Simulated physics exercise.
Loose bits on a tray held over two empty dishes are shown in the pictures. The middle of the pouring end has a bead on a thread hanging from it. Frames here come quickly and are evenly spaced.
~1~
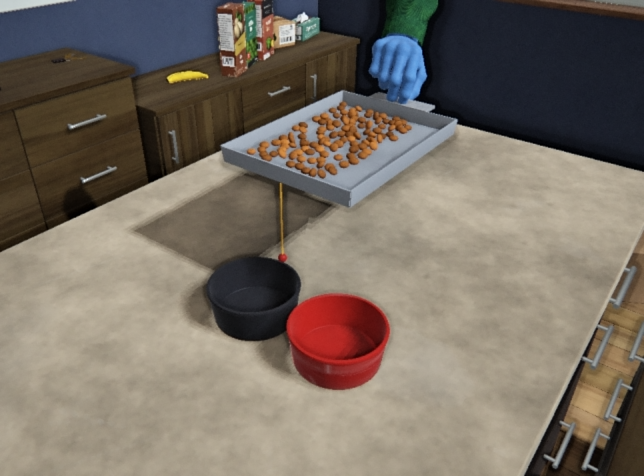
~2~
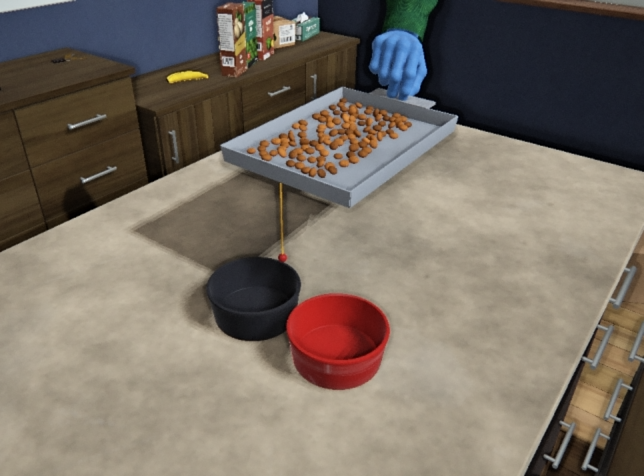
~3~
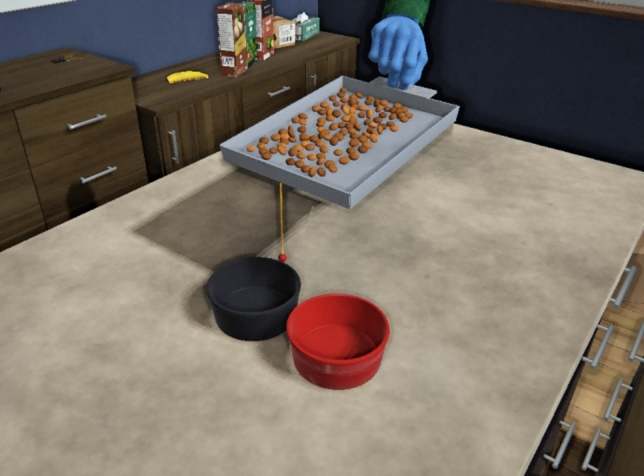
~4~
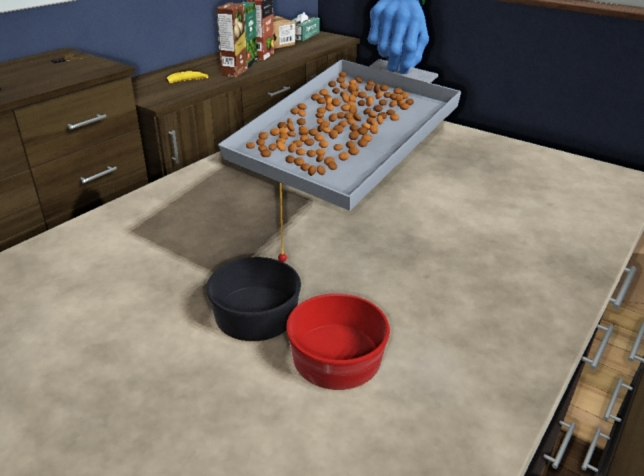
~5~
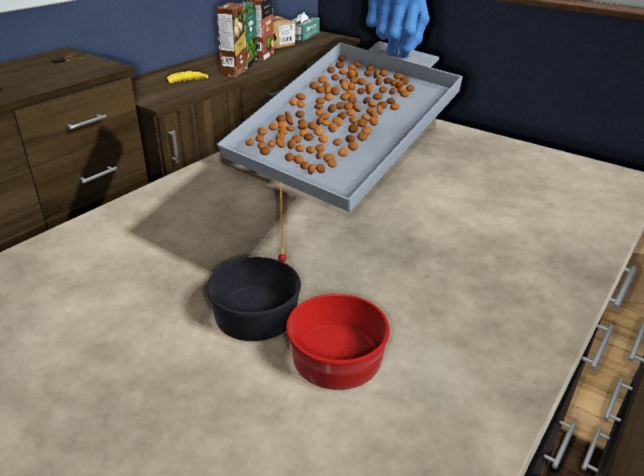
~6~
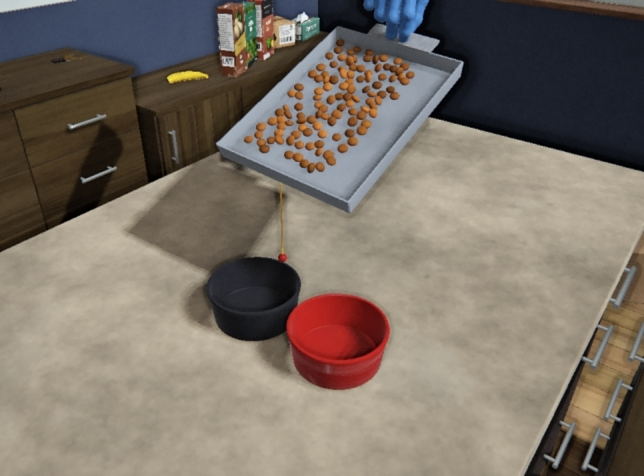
A tray of small brown bits, gripped by a blue-gloved hand, starts out nearly level above a black dish and a red dish on a counter. The hand then raises the far end steadily, slanting the tray toward the dishes, its near right corner dipping slightly lower.
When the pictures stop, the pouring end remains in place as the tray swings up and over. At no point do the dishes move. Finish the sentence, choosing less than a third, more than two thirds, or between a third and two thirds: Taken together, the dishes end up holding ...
Taken together, the dishes end up holding more than two thirds of the load.
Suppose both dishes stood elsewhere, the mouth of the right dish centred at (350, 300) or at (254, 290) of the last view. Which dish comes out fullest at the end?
Attempt 1: The one on the right side. Attempt 2: The one on the right side.
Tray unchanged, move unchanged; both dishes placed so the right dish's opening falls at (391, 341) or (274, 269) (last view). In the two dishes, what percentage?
Around 70 and then 10 per cent.
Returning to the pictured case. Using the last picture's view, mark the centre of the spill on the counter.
Centre, final frame: Roughly (262, 343).
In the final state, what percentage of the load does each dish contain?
Left dish near 40 in a hundred; right dish near 40.
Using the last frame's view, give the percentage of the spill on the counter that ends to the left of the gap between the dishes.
60 in a hundred, roughly.
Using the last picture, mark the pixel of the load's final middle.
Once nothing moves, the middle sits near (278, 329).
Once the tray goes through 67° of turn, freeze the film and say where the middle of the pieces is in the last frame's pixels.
Look around (303, 172) in the last picture.
Soon after the last picture, tray tipped steeply; nearly all on the tray; a stray few in the air.
A little later, tray tipped past a quarter turn; about a third on the tray; about a quarter in the right dish; about a quarter in the left dish; a small part outside both; a small part in the air.
Later still, tray tipped past a quarter turn; about a third in the right dish; about a third in the left dish; about a quarter outside both.
At rest, tray tipped past a quarter turn; about a third in the right dish; about a third in the left dish; about a quarter outside both.
